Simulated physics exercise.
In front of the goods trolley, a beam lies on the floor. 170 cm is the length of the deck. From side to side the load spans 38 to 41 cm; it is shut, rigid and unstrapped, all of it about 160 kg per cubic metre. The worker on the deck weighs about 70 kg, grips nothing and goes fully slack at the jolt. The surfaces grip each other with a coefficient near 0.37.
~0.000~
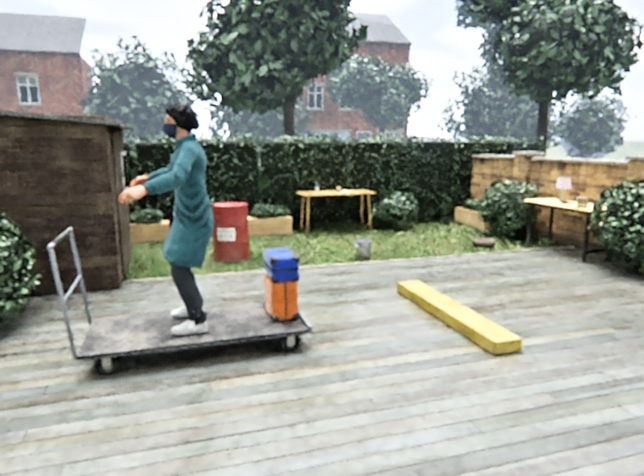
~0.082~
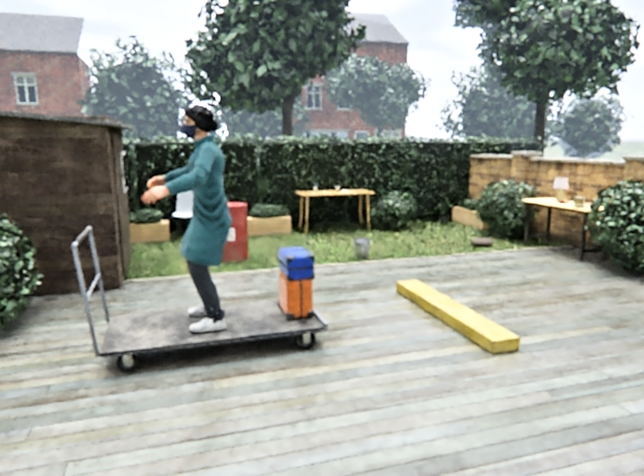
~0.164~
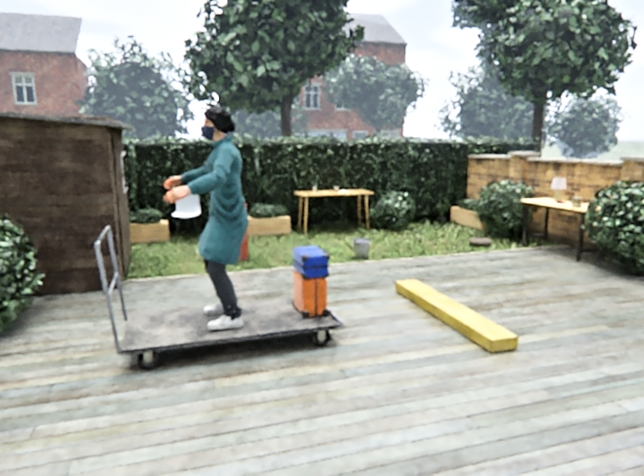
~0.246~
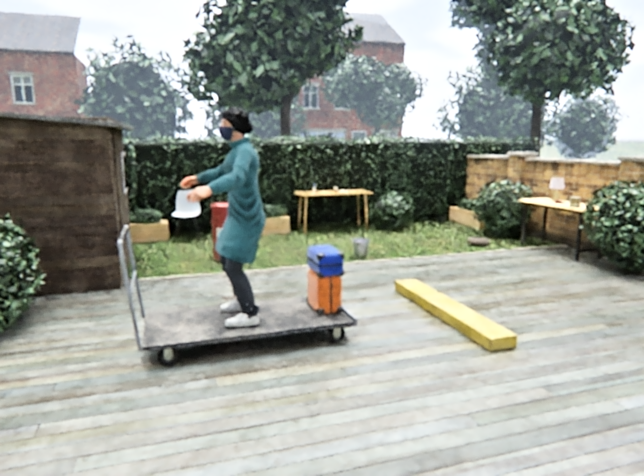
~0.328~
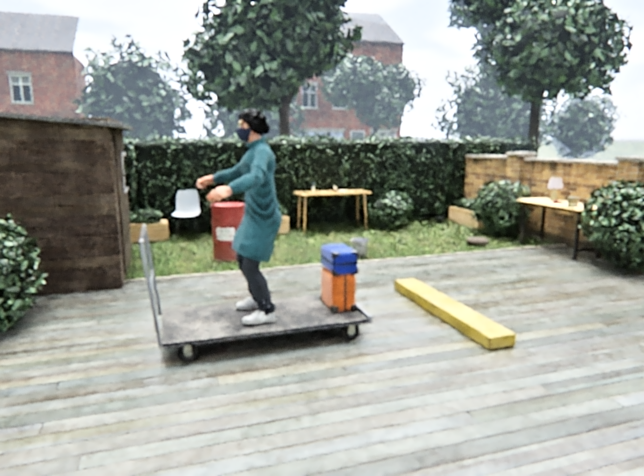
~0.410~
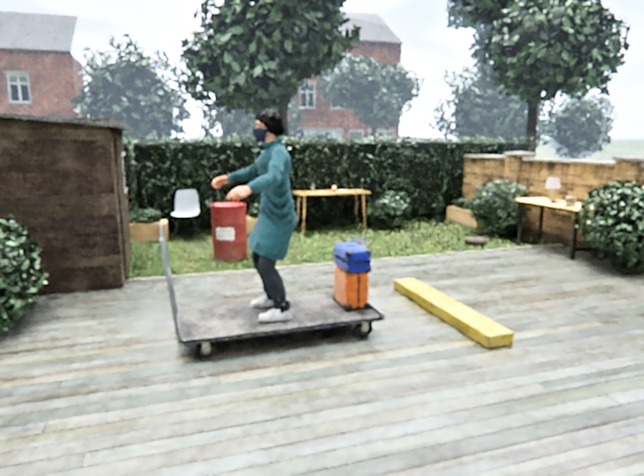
A person in a teal coat and face covering stood on a flat goods trolley with stacked blue and orange suitcases behind them, arms held out, as it rolled steadily right across decking towards a yellow beam.
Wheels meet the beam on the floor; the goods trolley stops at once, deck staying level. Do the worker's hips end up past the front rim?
No.
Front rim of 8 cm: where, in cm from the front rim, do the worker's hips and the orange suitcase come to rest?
With that rim, the hips stay 30 cm behind and orange stays 20 cm behind.
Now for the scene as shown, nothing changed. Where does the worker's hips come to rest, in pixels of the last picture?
Roughly at (376, 289).
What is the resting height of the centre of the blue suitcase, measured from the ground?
10 cm.
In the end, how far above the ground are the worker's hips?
The hips settle roughly 30 cm above the ground.
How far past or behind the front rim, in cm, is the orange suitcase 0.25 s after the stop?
Roughly 5 cm short of the front rim.
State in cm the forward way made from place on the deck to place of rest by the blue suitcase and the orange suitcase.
Forward: Blue 115, orange 10.
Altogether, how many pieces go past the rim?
Count of them: 1.
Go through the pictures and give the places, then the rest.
In the first picture, hips (194, 218), blue suitcase (281, 264), rim corner (311, 329); 146 cm short of the stop.
In the second picture, hips (212, 218), blue suitcase (296, 263), rim corner (326, 327); 133 cm short of the stop.
In the third picture, hips (229, 217), blue suitcase (310, 262), rim corner (341, 324); 120 cm short of the stop.
In the fourth picture, hips (246, 217), blue suitcase (325, 260), rim corner (356, 322); 106 cm short of the stop.
In the fifth picture, hips (262, 216), blue suitcase (339, 259), rim corner (370, 319); 93 cm short of the stop.
In the sixth picture, hips (277, 215), blue suitcase (352, 257), rim corner (384, 317); 80 cm short of the stop. Speed about 1.6 m/s.
The wheels strike at 0.91 s.
After 1.46 s the worker's hips are 47 cm behind the rim, near (399, 282) in the last picture's view.
After 1.91 s the worker's hips are 71 cm behind the rim, near (376, 289) in the last picture's view.
When all is still (2.1 s), past the rim, blue suitcase; behind it, orange suitcase and the worker's hips.
